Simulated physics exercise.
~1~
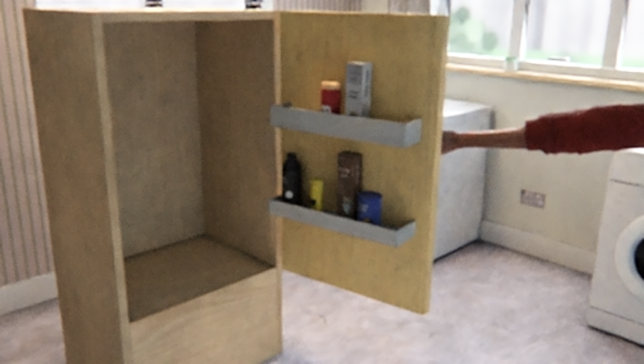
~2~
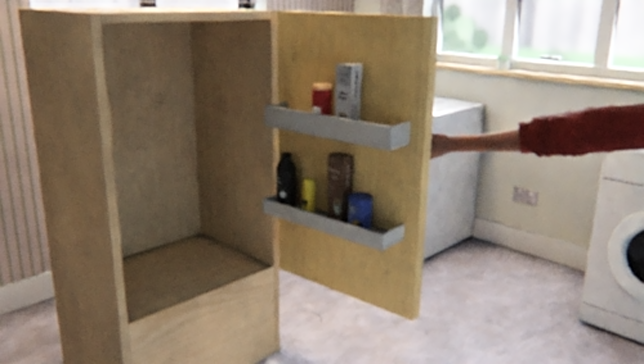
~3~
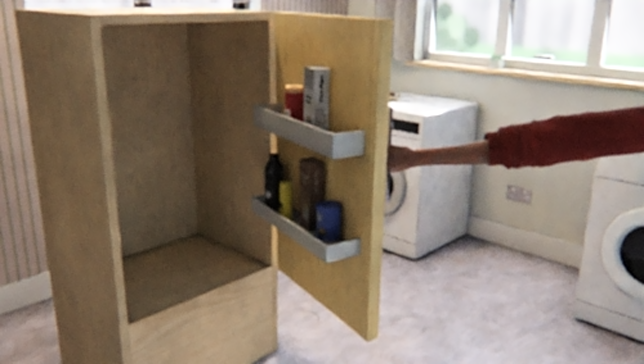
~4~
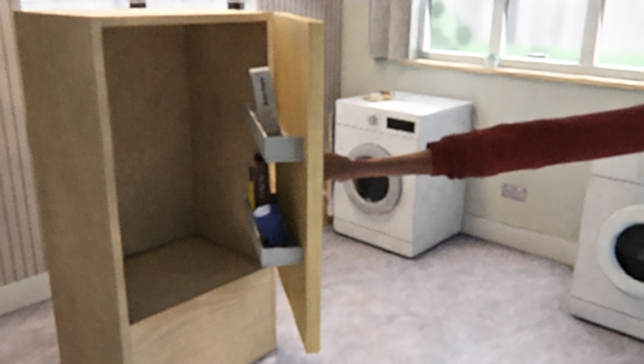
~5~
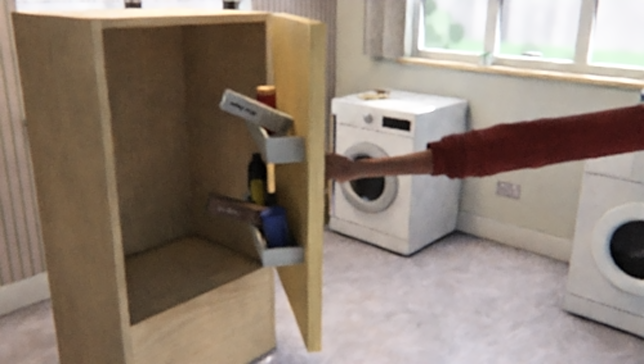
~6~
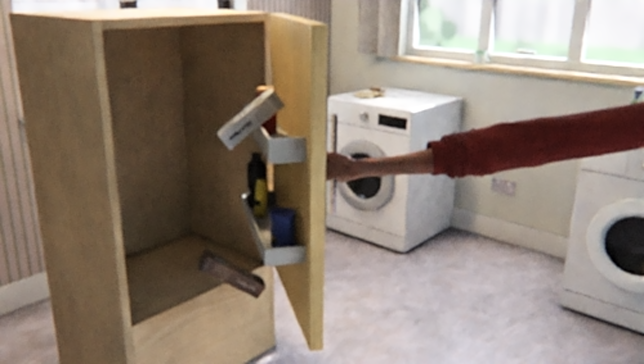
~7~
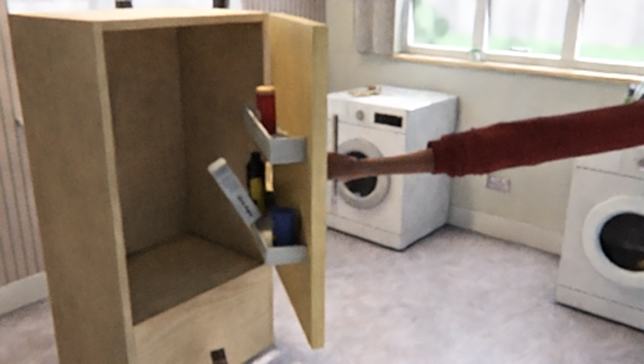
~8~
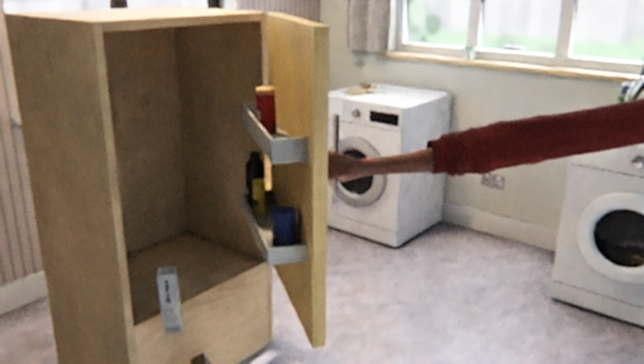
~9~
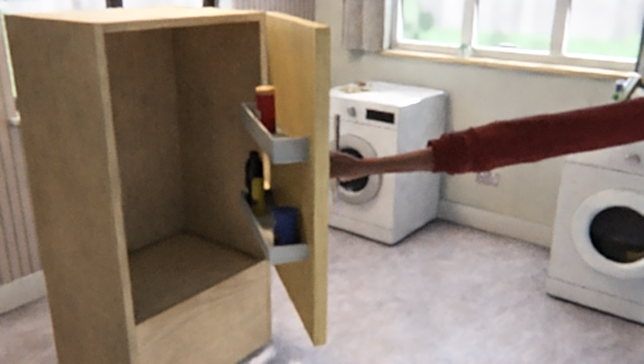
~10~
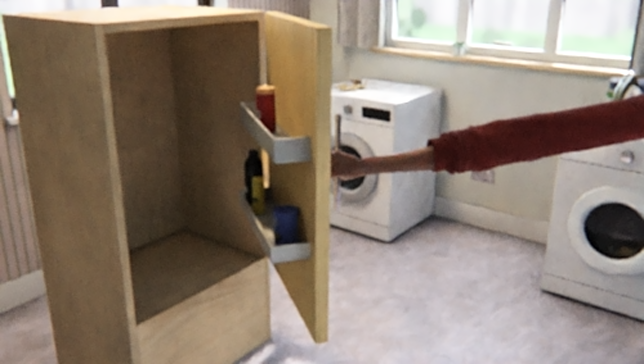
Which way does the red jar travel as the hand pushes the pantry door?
The red jar moves to the left, carried along in the upper rack as the door swings toward shut.
At the start, a tall wooden pantry stands open, with cartons, a red jar, a black bottle and other items in two grey racks inside its door. A hand in a red sleeve pushes the door toward shut, and it halts partway. The white carton tips out of the upper rack while the brown carton topples from the lower one. The brown carton tumbles across the pantry floor and over the front edge, and the white carton follows it down. Both drop out of sight, while the red jar, black bottle, yellow shaker and blue tin stay in the racks.
